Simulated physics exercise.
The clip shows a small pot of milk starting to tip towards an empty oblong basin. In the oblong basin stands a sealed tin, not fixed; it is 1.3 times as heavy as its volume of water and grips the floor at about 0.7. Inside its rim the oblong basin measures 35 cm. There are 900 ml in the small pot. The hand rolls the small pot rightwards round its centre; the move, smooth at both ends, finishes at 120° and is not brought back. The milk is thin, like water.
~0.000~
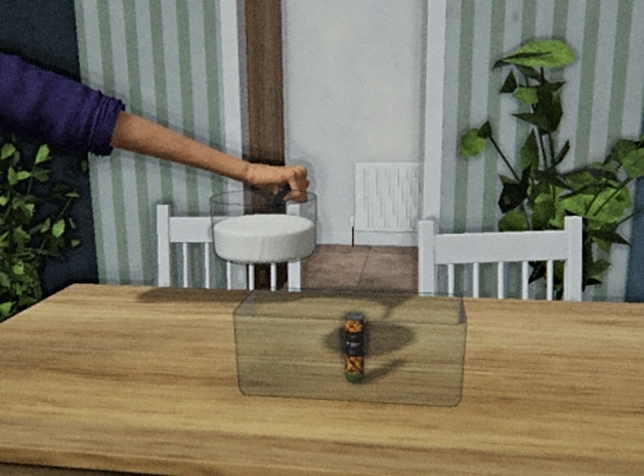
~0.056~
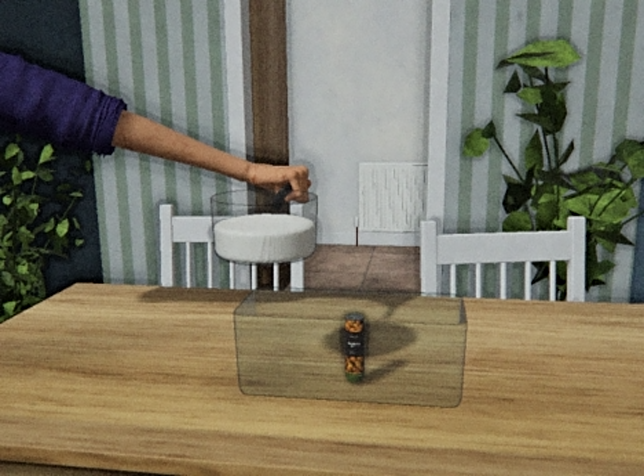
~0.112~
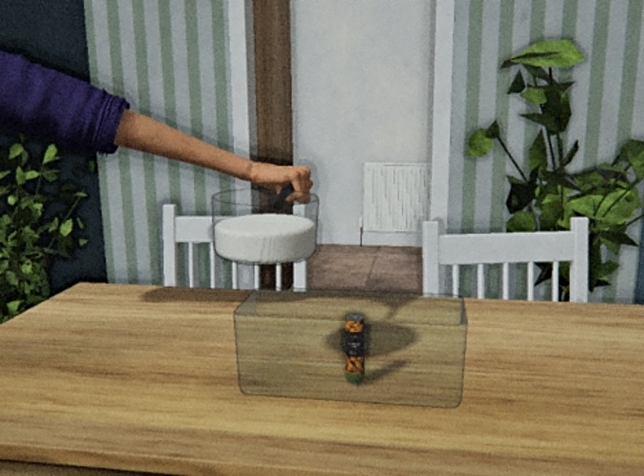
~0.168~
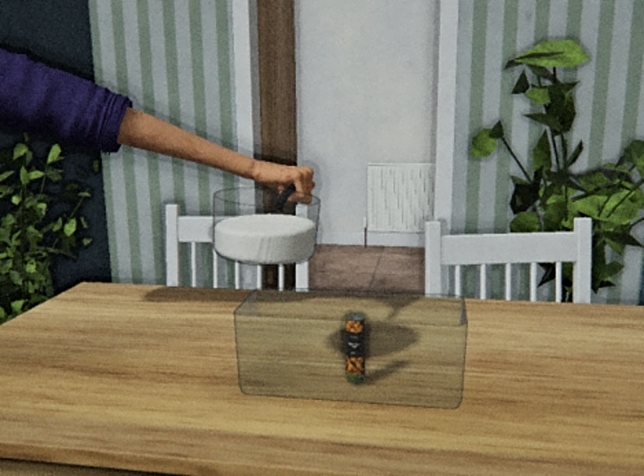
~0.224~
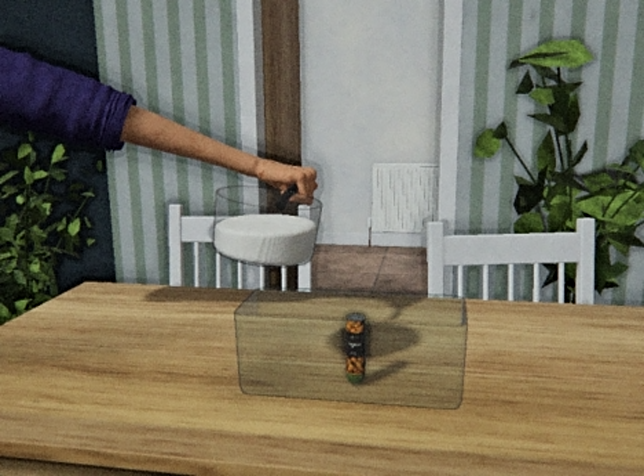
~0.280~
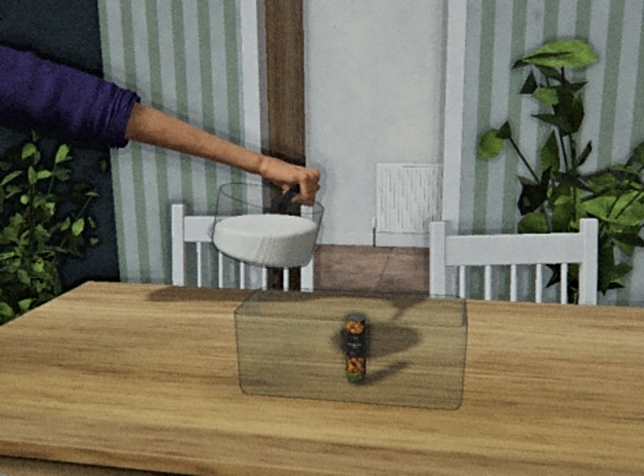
A hand in a purple sleeve reaches in from the left, holding a small clear pot of white milk above a see-through oblong basin on a wooden table, seen from the front and slightly above. A small dark and orange tin shows at the basin, with white chairs, striped green walls and leafy plants behind. The hand slowly tilts the pot slightly rightwards, while the background shifts slightly right as the camera moves gently.
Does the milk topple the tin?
The tin remains upright.
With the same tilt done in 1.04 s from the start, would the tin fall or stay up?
Then it keeps standing.
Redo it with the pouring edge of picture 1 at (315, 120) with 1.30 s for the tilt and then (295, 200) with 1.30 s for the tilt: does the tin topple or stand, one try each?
First it remains upright; then it stays up.
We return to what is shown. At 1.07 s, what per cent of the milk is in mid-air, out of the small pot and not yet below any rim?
Near 7 in a hundred.
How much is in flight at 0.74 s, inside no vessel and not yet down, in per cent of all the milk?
Some 26 per cent.
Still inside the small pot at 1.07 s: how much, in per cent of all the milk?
Some 10 per cent.
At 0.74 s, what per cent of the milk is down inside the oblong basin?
Near 8 in a hundred.
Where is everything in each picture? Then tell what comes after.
In the first frame, it leans 0°; its right rim is at (316, 199); the milk meets the walls at (217, 223) and (315, 224); the oblong basin's rim runs from (244, 301) to (464, 310); the tin's top is at (354, 320).
In the second frame, it leans 1°; its right rim is at (316, 199); the milk meets the walls at (218, 223) and (315, 224).
In the third frame, it leans 2°; its right rim is at (317, 201); the milk meets the walls at (219, 222) and (315, 225).
In the fourth frame, it leans 5°; its right rim is at (319, 203); the milk meets the walls at (219, 222) and (316, 225).
In the fifth frame, it leans 9°; its right rim is at (321, 207); the milk meets the walls at (220, 222) and (317, 226).
In the sixth frame, it leans 13°; its right rim is at (322, 212); the milk meets the walls at (220, 221) and (318, 226).
After 0.74 s the tilt is 72° and 65 per cent is still to pour; the tin stands where it began.
After 1.07 s the tilt is 111° and 9 per cent is still to pour; the tin stands where it began.
After 1.42 s the tilt is 120° and 0 per cent is still to pour; the tin stands where it began.
After 1.80 s the tilt is 120° and 0 per cent is still to pour; the tin stands where it began.
In the end the tin stands where it began.
